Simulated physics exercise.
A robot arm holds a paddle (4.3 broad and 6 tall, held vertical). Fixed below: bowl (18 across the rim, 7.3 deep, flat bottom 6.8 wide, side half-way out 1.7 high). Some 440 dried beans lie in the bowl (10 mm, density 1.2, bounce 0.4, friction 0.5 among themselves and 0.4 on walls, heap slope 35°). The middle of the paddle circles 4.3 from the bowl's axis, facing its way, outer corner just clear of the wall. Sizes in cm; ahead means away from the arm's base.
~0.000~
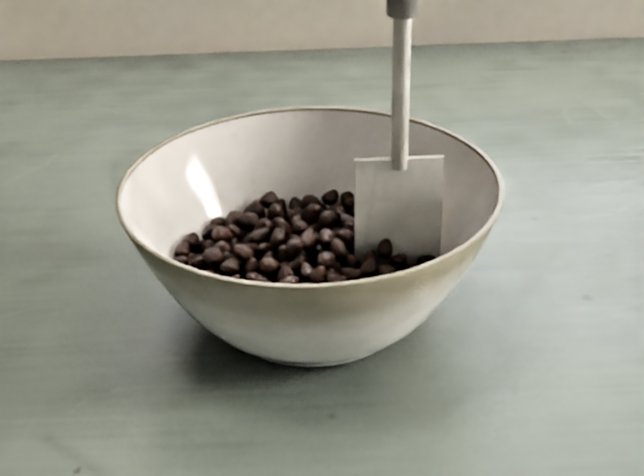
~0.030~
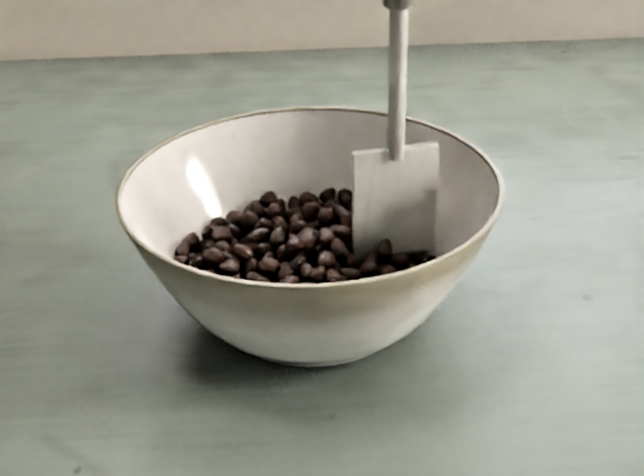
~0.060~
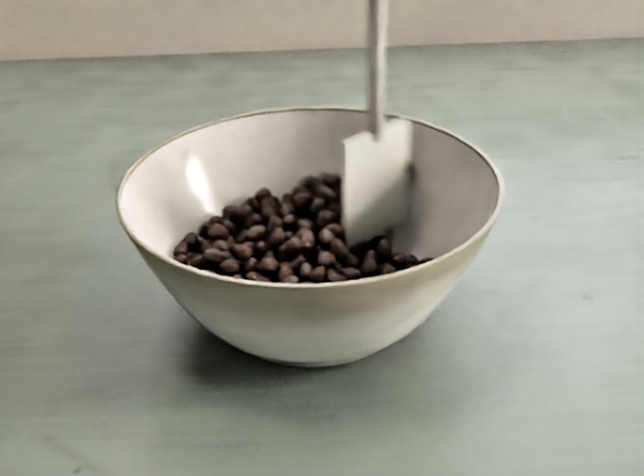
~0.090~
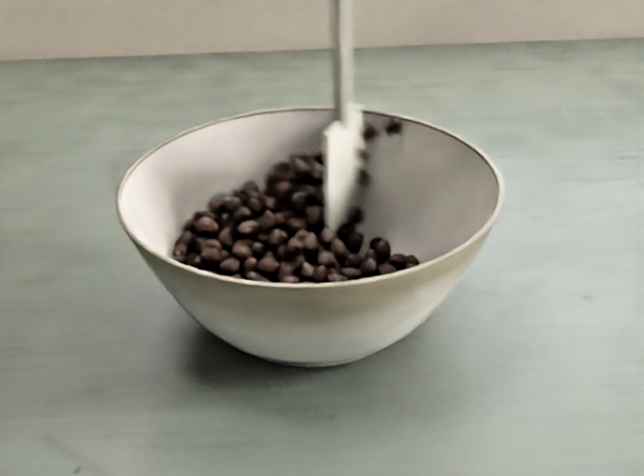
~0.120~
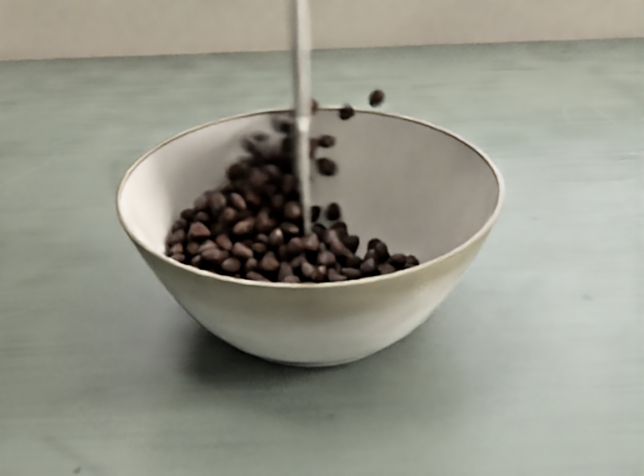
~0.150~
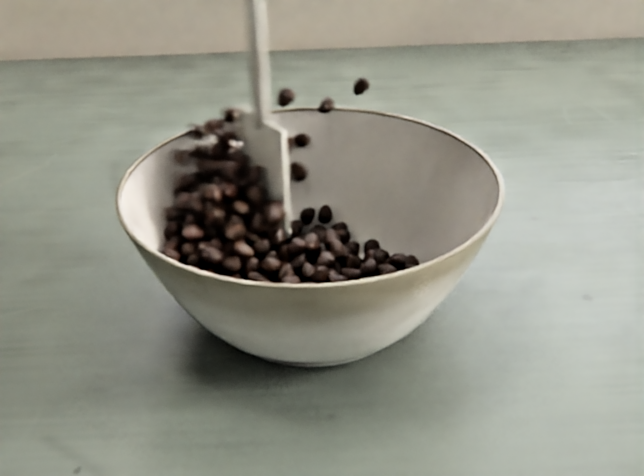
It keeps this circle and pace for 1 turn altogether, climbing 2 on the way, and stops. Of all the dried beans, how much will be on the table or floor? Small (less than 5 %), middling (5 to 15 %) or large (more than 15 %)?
On the table or floor the share is middling, 5 to 15 %.
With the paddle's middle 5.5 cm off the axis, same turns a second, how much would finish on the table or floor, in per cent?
It would be near 0 per cent.
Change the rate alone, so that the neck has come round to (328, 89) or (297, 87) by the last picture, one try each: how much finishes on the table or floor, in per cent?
Some 0 and 5 per cent.
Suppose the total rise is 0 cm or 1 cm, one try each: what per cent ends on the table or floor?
About 20 and 15 per cent.
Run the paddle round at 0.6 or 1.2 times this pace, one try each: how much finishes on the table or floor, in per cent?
About 0 and 10 per cent.
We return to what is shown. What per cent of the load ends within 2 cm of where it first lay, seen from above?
Some 60 per cent.
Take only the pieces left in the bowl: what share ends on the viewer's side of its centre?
Some 60 per cent.
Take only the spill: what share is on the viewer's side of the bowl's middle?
Roughly 80 per cent.
After 0.24 s, 209° round, highest piece 10 above the table; 430 in the bowl, 13 in flight or on the tool.
After 0.34 s, 297° round, highest piece 9 above the table; 413 in the bowl, 11 on the table or floor, 19 in flight or on the tool.
After 0.58 s, 0° round, highest piece 6 above the table; 403 in the bowl, 40 on the table or floor.
After 1.28 s, 0° round, highest piece 6 above the table; 403 in the bowl, 40 on the table or floor.
In the end, 403 in the bowl, 40 on the table or floor. That is 9 % on the table or floor.
